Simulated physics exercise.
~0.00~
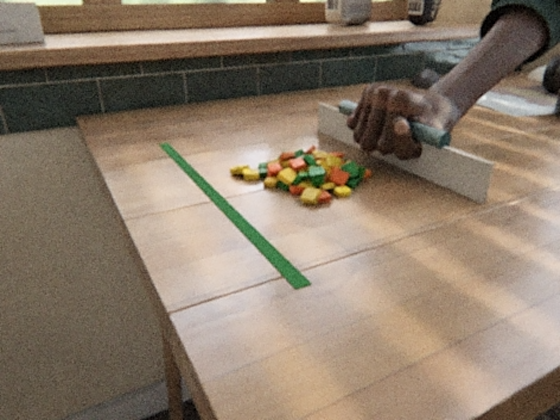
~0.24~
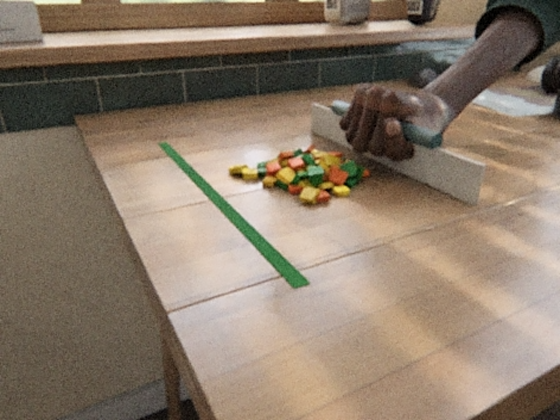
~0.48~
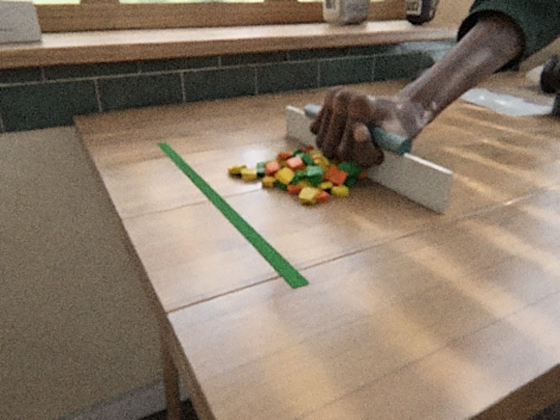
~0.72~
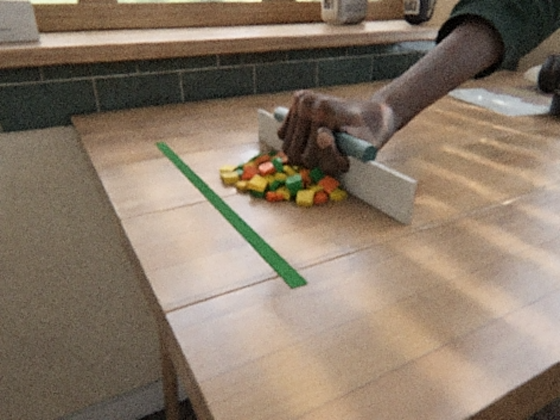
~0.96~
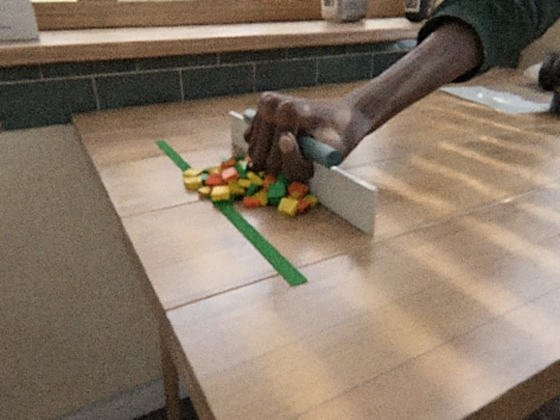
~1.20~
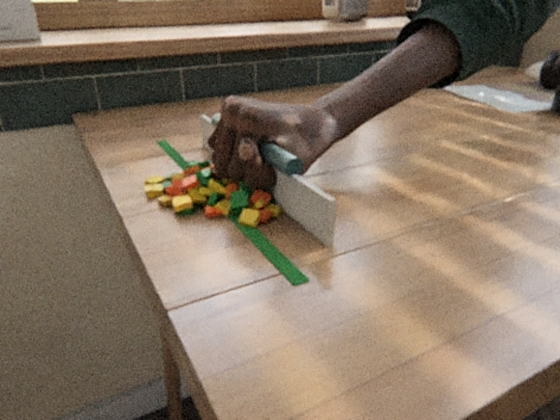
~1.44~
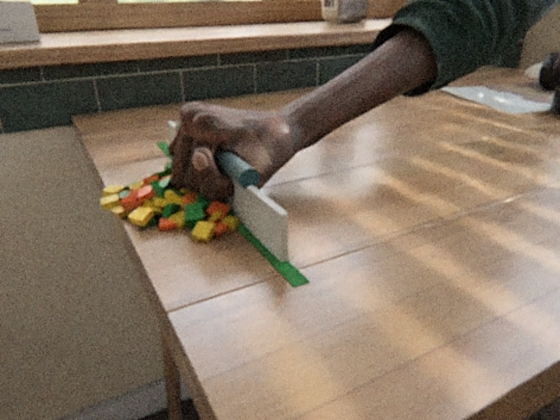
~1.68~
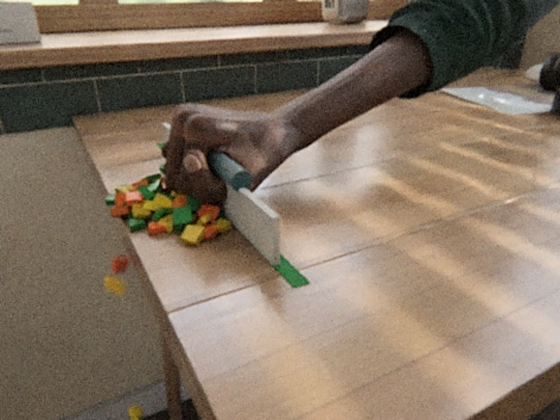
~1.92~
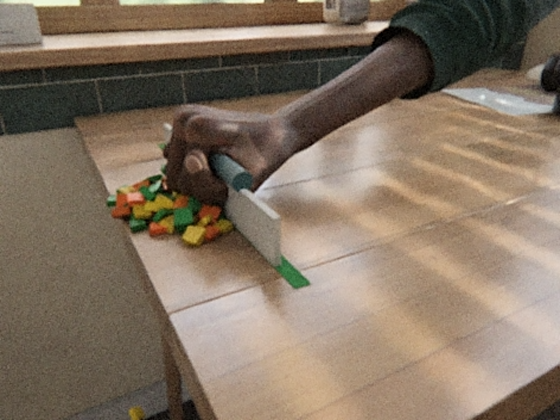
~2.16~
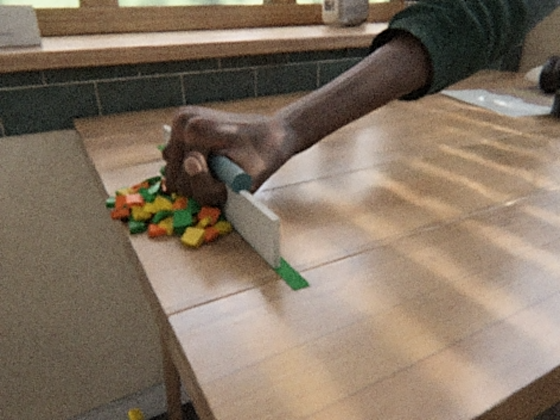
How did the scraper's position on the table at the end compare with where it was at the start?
It began to the right of the colourful heap, well away from the green tape, and ended farther left and a little nearer the viewer, resting at the tape.
